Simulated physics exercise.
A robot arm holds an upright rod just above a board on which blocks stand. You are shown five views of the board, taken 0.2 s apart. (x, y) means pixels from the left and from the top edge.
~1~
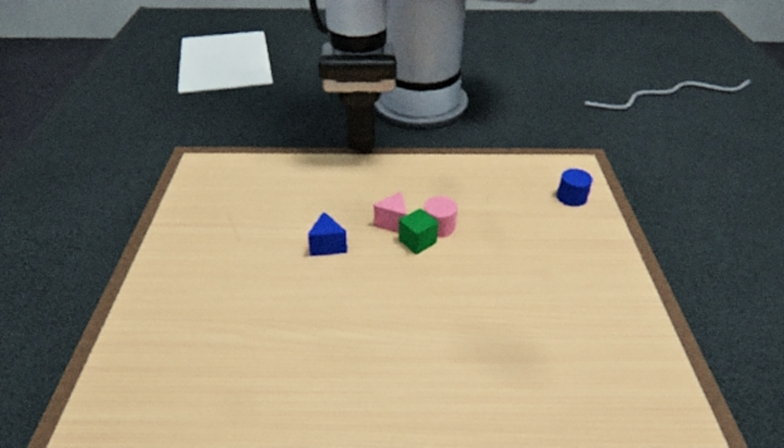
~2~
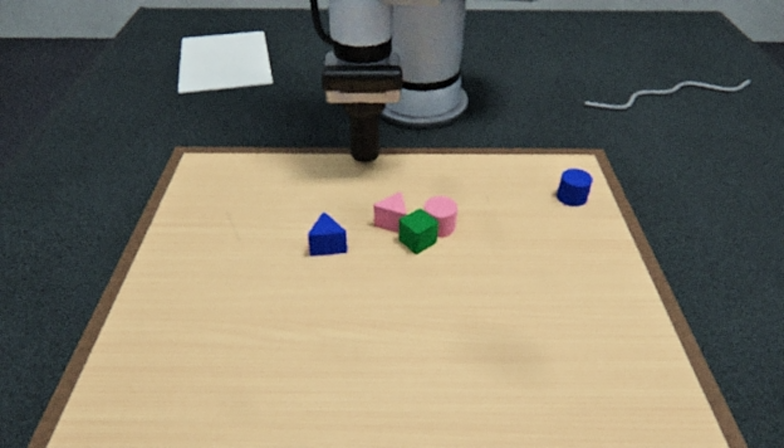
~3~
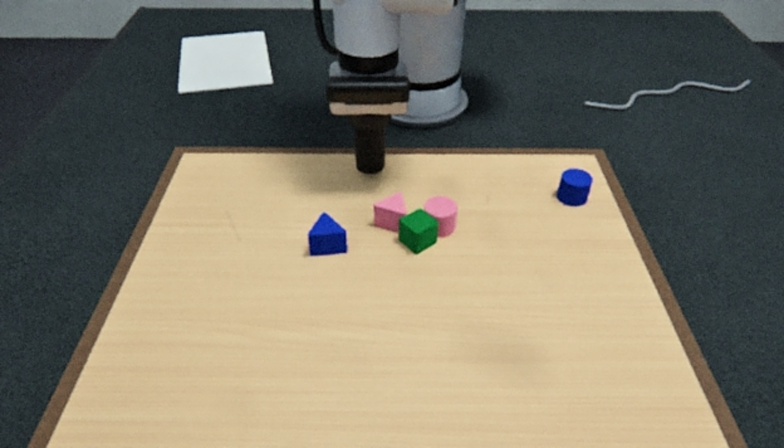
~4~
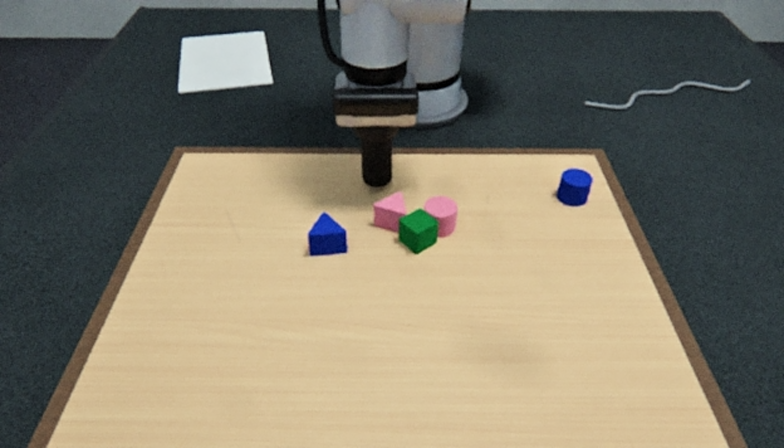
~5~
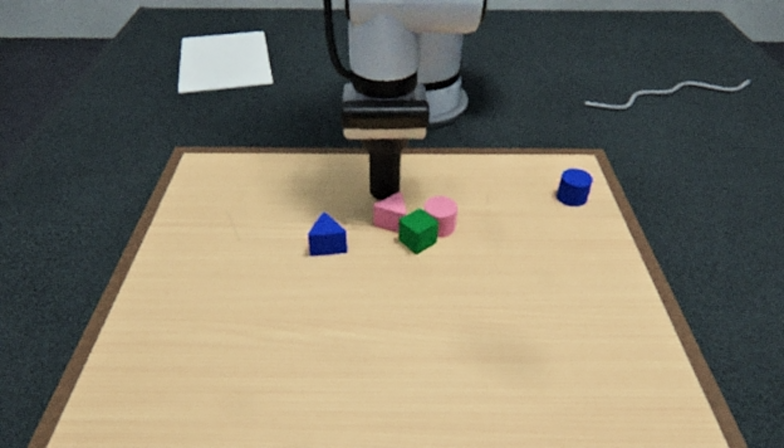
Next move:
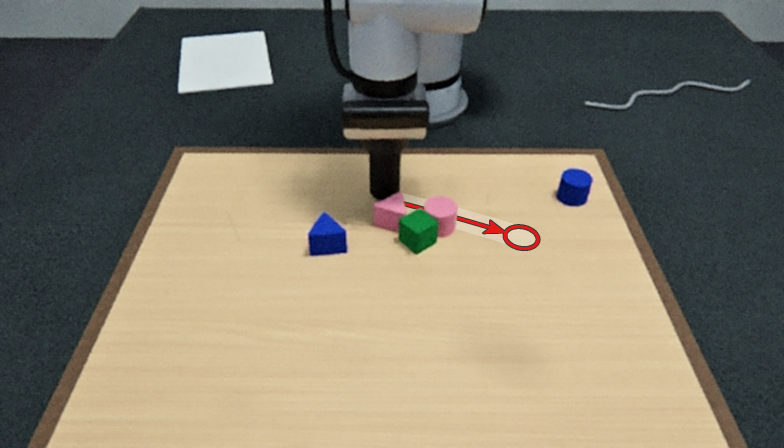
On a wooden board, a robot arm moving its upright rod slightly forward and right, nearing the pink triangular block among still blocks.
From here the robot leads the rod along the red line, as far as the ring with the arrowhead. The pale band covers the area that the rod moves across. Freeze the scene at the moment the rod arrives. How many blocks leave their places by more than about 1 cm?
The count is one.
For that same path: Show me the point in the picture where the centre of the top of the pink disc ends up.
Located at (465, 221).
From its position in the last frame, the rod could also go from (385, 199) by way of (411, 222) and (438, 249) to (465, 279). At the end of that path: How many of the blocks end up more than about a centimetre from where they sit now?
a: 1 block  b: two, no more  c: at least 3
Answer: C.
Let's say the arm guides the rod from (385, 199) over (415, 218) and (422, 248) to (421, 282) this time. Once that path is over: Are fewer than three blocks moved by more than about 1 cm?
Answer: No.
The drawn path runs from (385, 199) directly to (521, 237).
What follows on the original path. One third of the way, rod at (429, 203); pink disc at (445, 209).
Two thirds of the way, rod at (476, 216); pink disc at (465, 221).
At the end, rod at (523, 230); pink triangular block not moved; pink disc at (465, 221).
